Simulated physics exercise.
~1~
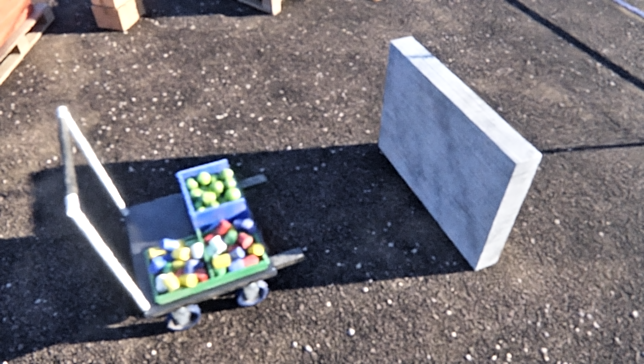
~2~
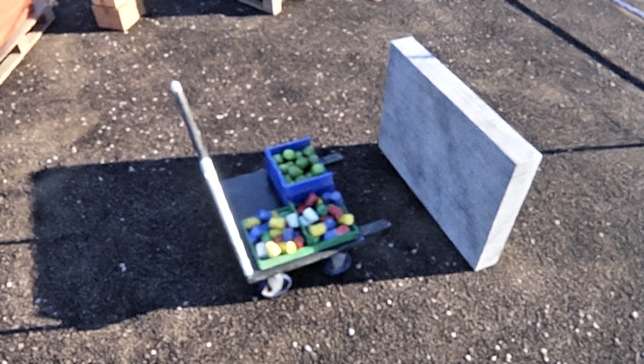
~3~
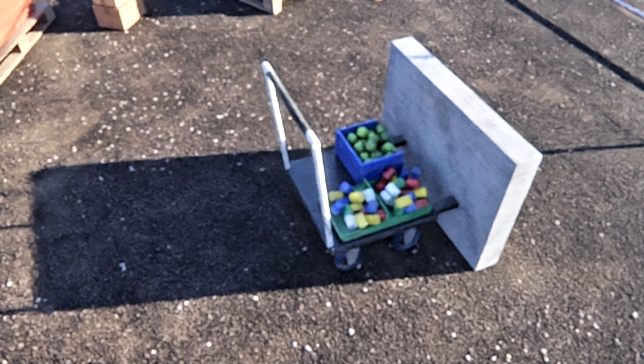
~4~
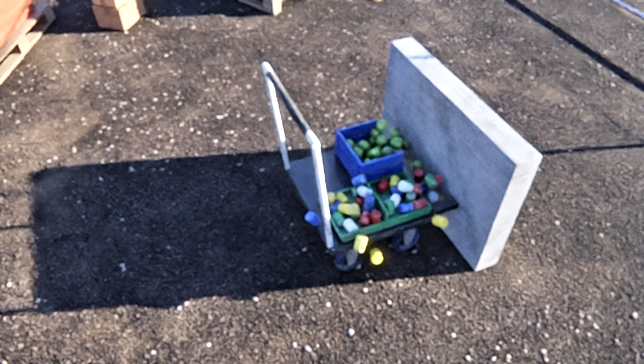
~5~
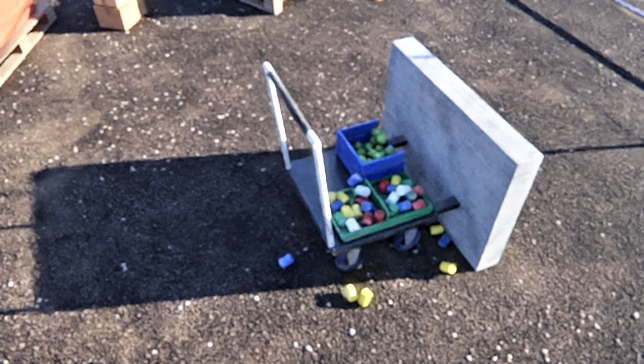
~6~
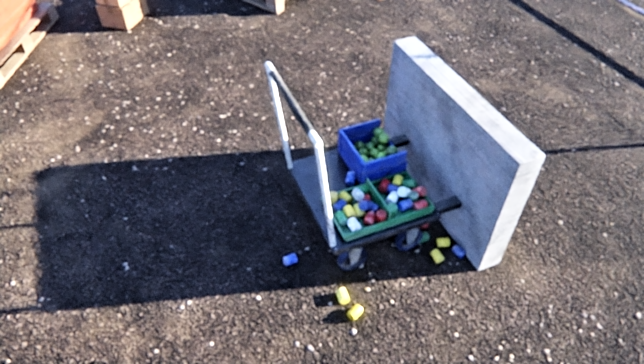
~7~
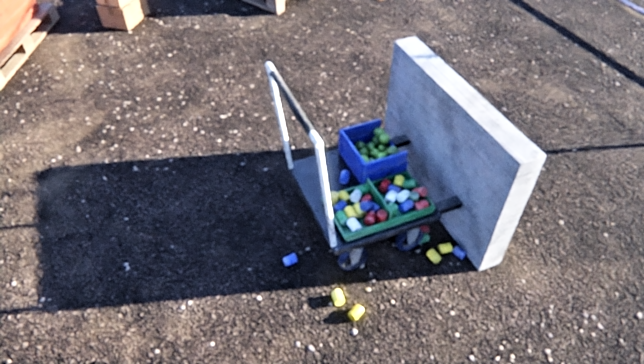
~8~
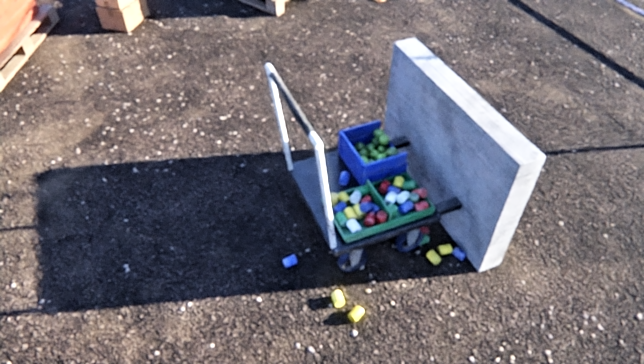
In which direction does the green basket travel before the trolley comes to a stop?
The green basket moves to the right, carried on the trolley towards the grey slab.
A thick grey slab stands upright on dark, gritty ground at the right, seen from above in a slightly swaying view. To its left, a trolley with a pale handle carries a blue basket of green apples behind a green basket of small colourful jars. The trolley rolls right until it meets the slab and stops. The load jolts, and several jars tumble over the green basket's edges while the apples shift towards the slab. Yellow and blue jars come to rest around the trolley, which stays upright against the slab, its blue basket visibly less full.
